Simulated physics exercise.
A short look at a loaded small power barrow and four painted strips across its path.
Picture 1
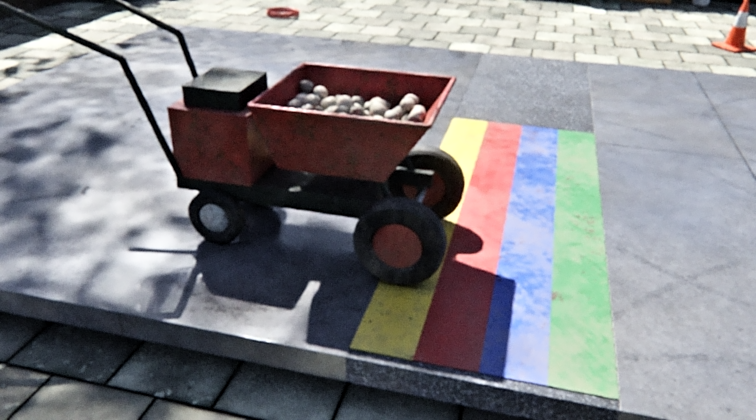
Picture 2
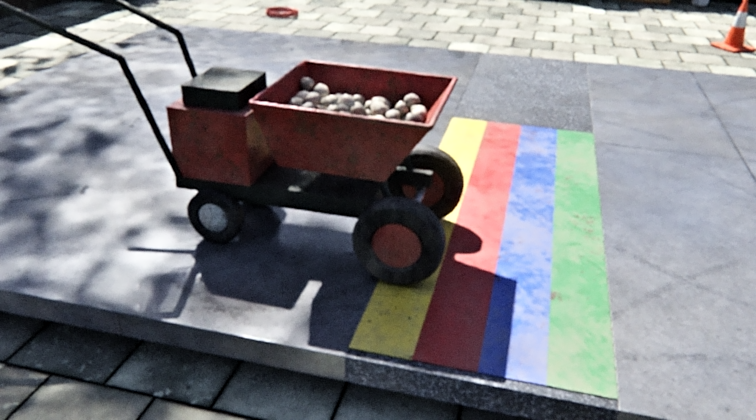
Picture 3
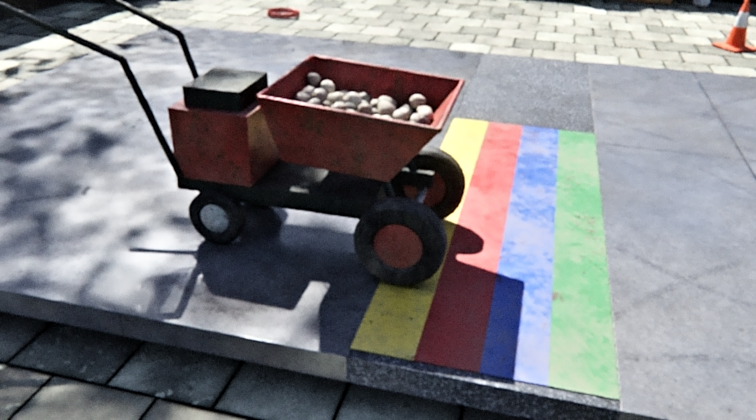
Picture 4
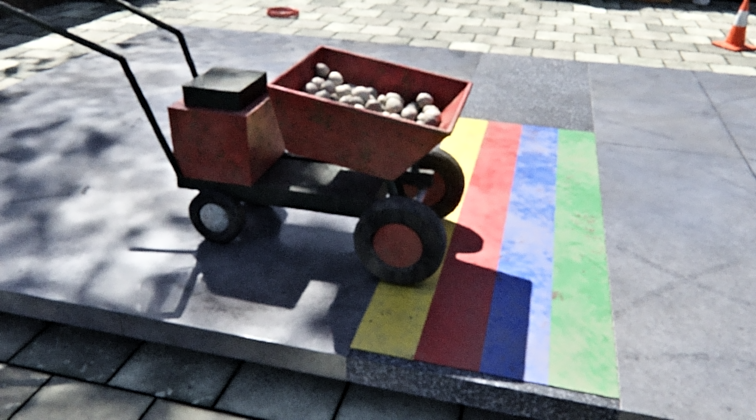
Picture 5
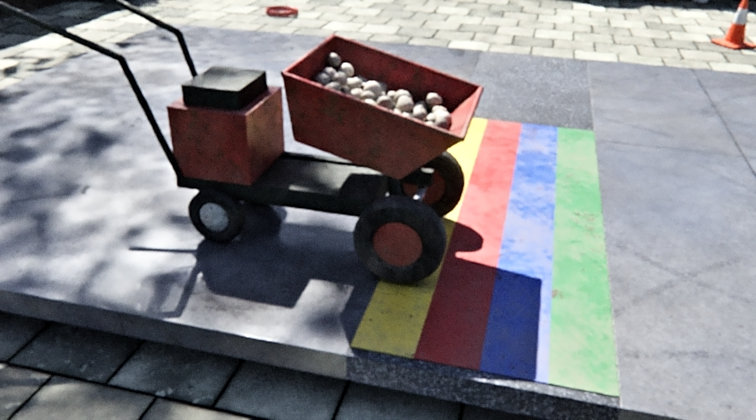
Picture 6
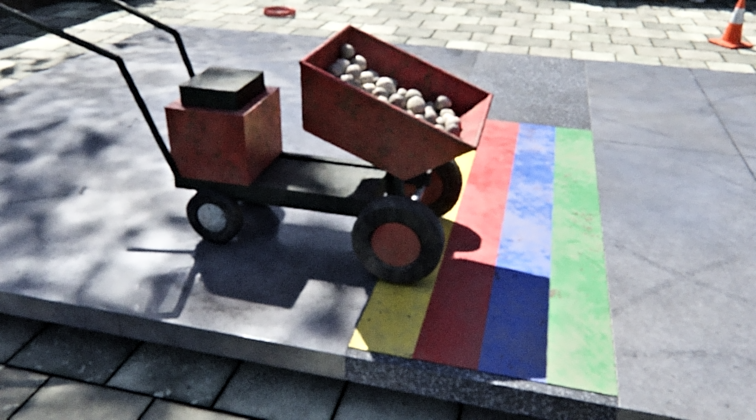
We see a small red power barrow loaded with pebbles standing beside yellow, red, blue and green painted strips, as its skip gradually tilts toward the right, its rear rising clearly while the wheels stay in place.
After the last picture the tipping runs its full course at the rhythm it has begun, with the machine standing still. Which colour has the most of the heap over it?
The green strip carries the most.
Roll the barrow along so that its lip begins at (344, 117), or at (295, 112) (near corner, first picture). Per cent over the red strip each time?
First some 40, then 40 per cent.
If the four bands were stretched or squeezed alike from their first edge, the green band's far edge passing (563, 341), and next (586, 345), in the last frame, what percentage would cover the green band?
In turn 30 and 50 in a hundred.
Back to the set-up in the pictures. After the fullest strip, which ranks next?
Second comes the blue one.
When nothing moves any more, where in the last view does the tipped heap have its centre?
At about (582, 262).
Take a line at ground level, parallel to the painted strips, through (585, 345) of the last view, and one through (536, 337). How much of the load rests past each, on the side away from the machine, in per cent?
About 50 and 90 per cent.
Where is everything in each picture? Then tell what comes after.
The first frame shows lip of the skip near (429, 127), level; top of the load near (358, 117), river pebbles; yellow strip near (398, 310); red strip near (457, 320); blue strip near (518, 331); green strip near (582, 342).
The second frame shows lip of the skip near (430, 128), tipped barely; top of the load near (359, 115).
The third frame shows lip of the skip near (439, 131), tipped barely; top of the load near (348, 109).
The fourth frame shows lip of the skip near (449, 134), tipped a little; top of the load near (346, 104).
The fifth frame shows lip of the skip near (462, 139), tipped a little; top of the load near (343, 93).
The sixth frame shows lip of the skip near (475, 149), tipped clearly; top of the load near (355, 86); yellow strip near (396, 308); red strip near (455, 318); blue strip near (517, 328); green strip near (580, 339).
Shortly afterwards, skip tipped steeply; the whole lot in the skip.
Next, skip tipped right over; the bulk in the skip; a little over the blue strip; near a quarter over the green strip.
Some moments later, skip tipped right over; a little in the skip; near a quarter over the blue strip; near half over the green strip; near a quarter off the paint.
In the end, skip tipped right over; only a few in the skip; none at all over the yellow strip; none at all over the red strip; near a quarter over the blue strip; near half over the green strip; near a quarter off the paint.
